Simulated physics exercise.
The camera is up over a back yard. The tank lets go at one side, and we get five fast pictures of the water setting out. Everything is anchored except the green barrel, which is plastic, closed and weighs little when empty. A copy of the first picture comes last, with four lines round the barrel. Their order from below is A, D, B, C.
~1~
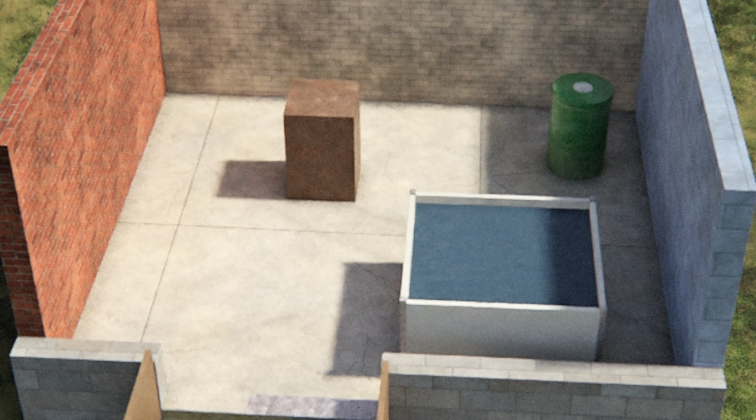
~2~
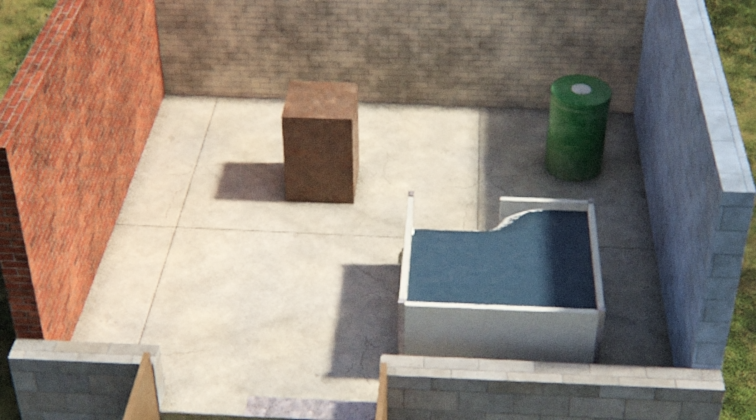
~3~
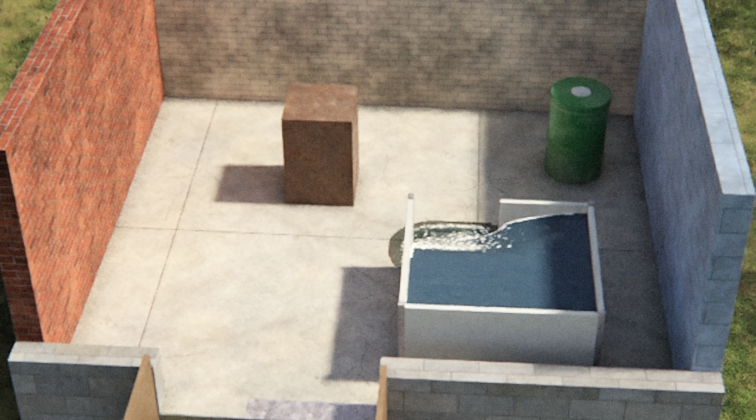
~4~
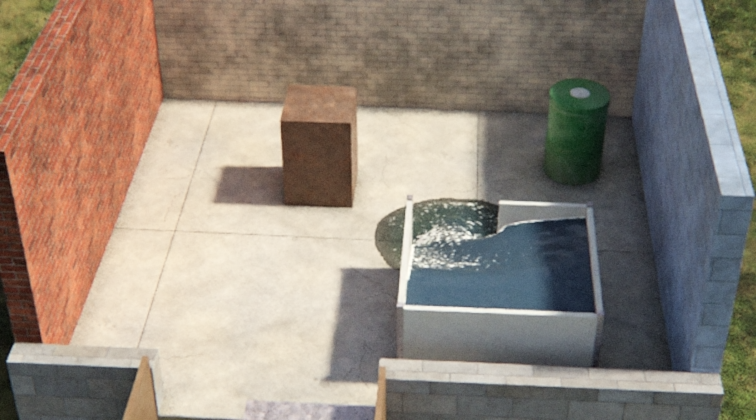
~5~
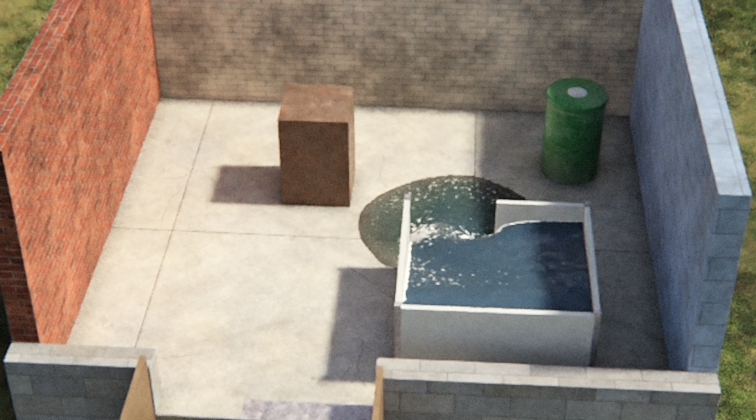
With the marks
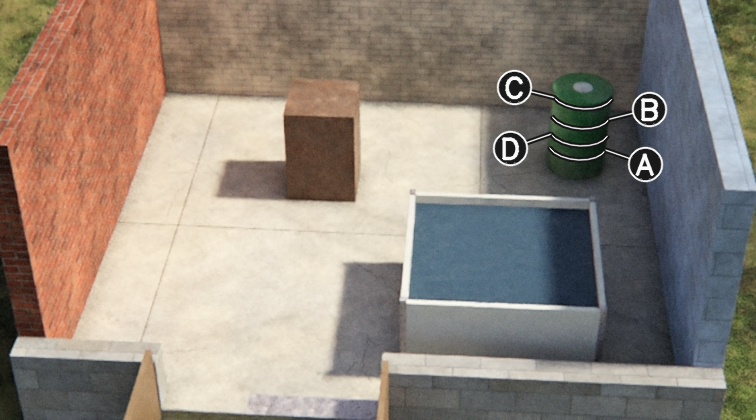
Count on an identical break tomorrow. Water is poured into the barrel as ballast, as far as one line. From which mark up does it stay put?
Level A.
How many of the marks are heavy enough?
All four.
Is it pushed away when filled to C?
No.
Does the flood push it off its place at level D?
No, that is safe.
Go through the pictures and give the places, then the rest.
In the first picture, lid of the green barrel at (582, 88); tank full, its middle at (502, 255); open gate at (272, 352).
In the second picture, water covers 2 % of the ground, mostly out of sight from here.
In the third picture, 3 % of the ground wet, in view closest to the barrel at (399, 242).
In the fourth picture, 6 % of the ground wet, in view closest to the barrel at (400, 216).
In the fifth picture, lid of the green barrel at (576, 93); 10 % of the ground wet, in view closest to the barrel at (494, 187).
On the marked copy, A at (578, 159); B at (581, 128); C at (583, 109); D at (580, 145); from the bottom up A, D, B, C.
With A, it does not move.
With B, it does not move.
With C, it does not move.
With D, it does not move.
